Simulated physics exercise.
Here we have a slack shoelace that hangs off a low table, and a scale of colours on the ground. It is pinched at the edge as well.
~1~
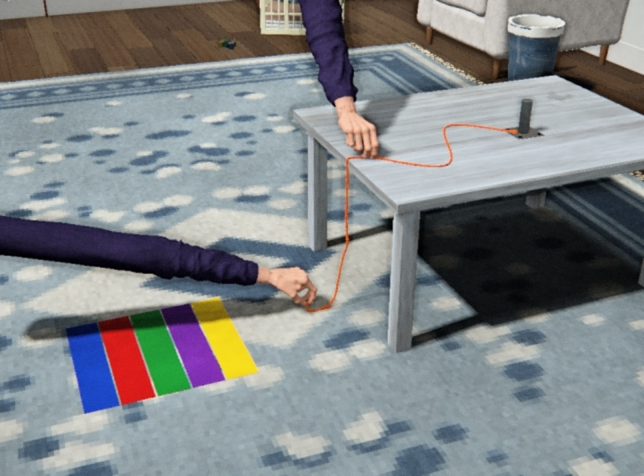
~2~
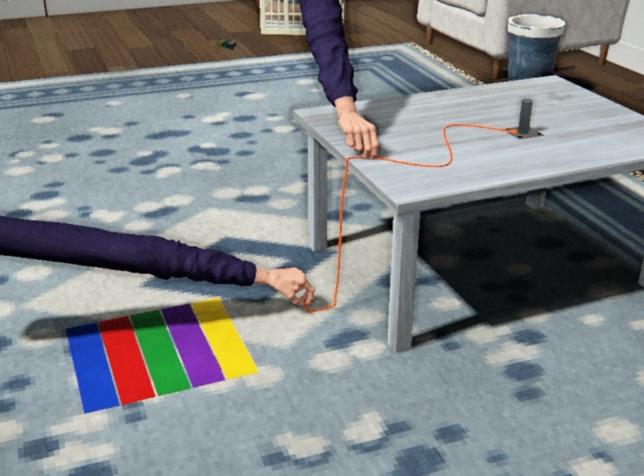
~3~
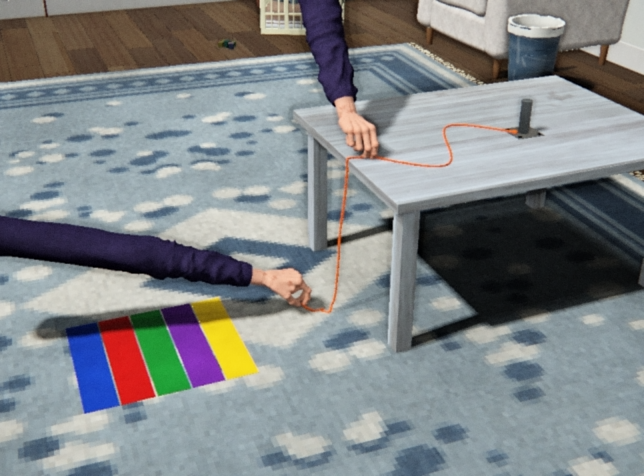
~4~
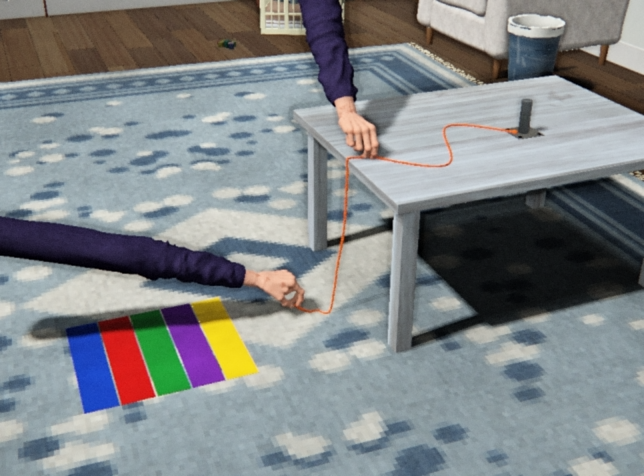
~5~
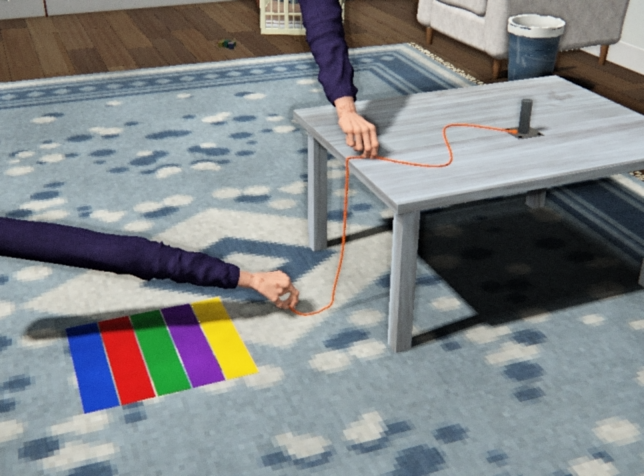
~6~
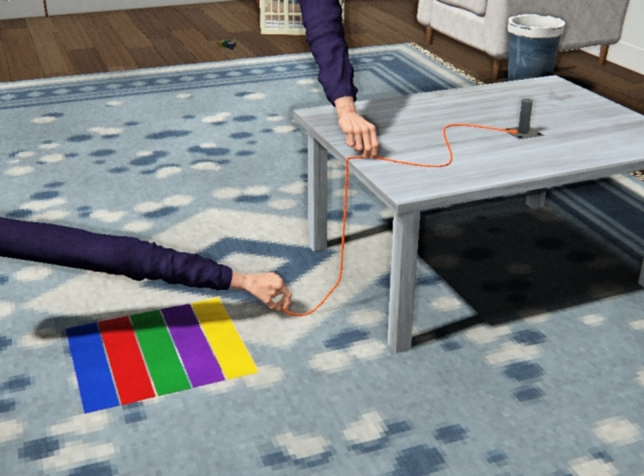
To begin with, one hand presses an orange shoelace at the edge of a low grey table while another hand holds its hanging end near a strip of coloured bands on the rug. The lower hand then moves slightly left, drawing the lace's end a little closer to the yellow band.
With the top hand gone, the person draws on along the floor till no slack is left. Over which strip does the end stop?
The end stops over the blue strip.
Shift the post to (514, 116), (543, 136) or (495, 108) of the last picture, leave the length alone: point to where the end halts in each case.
Near (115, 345), (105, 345) and (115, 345).
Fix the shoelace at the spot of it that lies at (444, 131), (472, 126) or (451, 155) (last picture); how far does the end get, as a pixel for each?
About (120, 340), (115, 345) and (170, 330).
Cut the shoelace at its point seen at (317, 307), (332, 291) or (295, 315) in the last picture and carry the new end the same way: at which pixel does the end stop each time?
Near (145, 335), (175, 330) and (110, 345).
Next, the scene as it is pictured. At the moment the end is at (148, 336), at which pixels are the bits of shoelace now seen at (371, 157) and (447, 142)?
Near (326, 225) and (415, 151).
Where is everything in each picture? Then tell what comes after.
In the first frame, end (307, 302); yellow (236, 361); purple (203, 369); green (169, 376); red (134, 385); blue (98, 393).
In the second frame, end (305, 302); shoelace through (480, 127) (446, 139) (437, 166) (363, 157) (341, 222) (337, 287).
In the third frame, end (302, 303).
In the fourth frame, end (295, 305); shoelace through (480, 127) (446, 139) (437, 166) (363, 157) (345, 222) (335, 287).
In the fifth frame, end (289, 306).
In the sixth frame, end (282, 307); shoelace through (480, 127) (446, 139) (437, 166) (363, 157) (344, 222) (336, 286).
Soon after, end near (148, 336); over green.
Then, end near (111, 344); over red.
At full stretch, end near (89, 349); over blue. It gets as far as the blue strip.
